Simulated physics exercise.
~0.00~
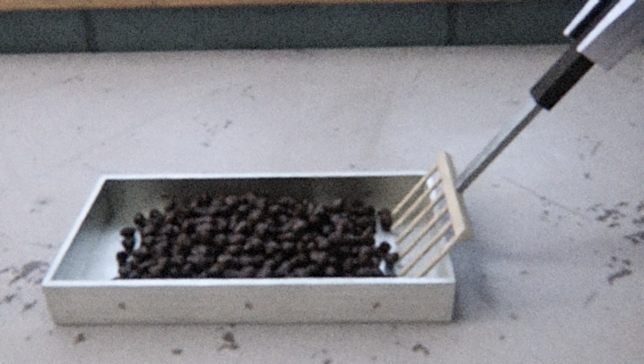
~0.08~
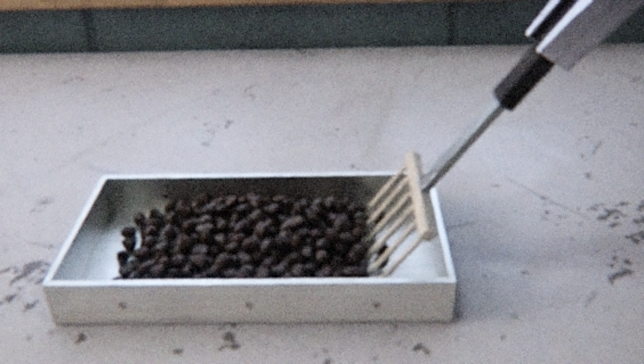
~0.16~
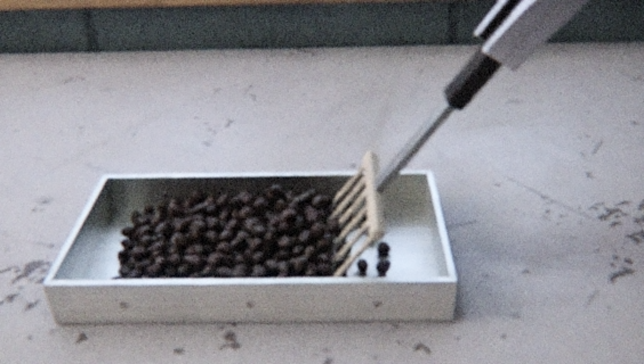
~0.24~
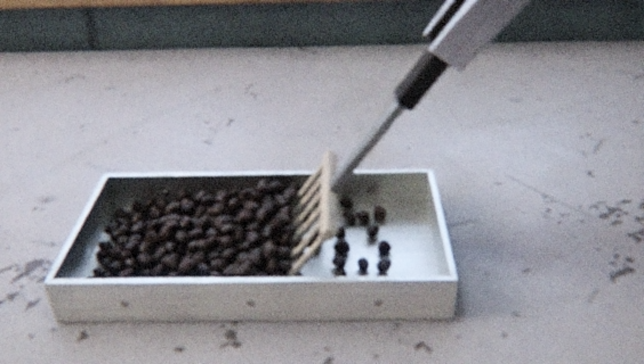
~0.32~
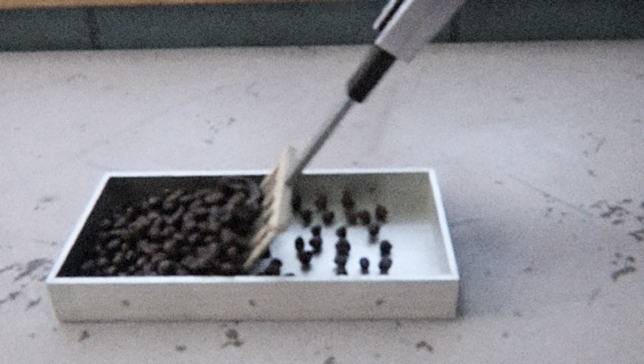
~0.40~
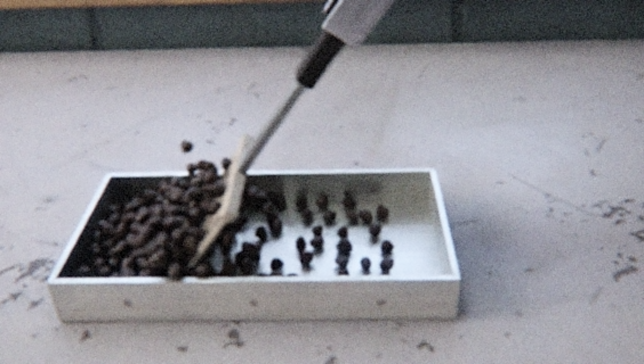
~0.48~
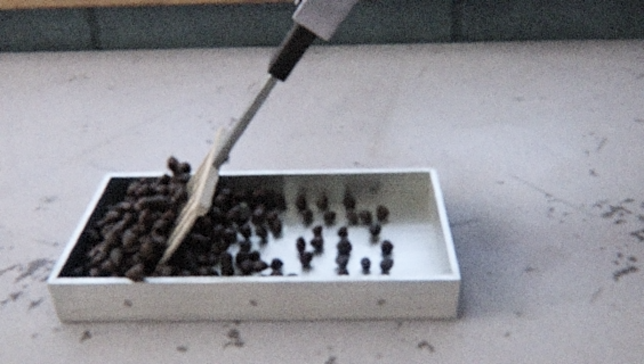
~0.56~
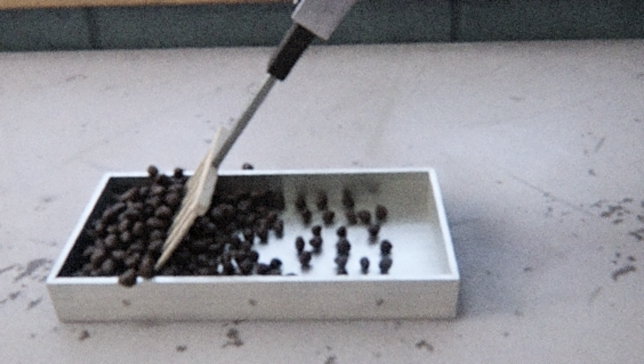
A robot arm's pale comb sweeps left through a pale rectangular tin of dark dried beans, leaving scattered ones behind and pushing the rest into a heap at the left end, where a few pop upward before the comb stops, tilted among the piled beans.
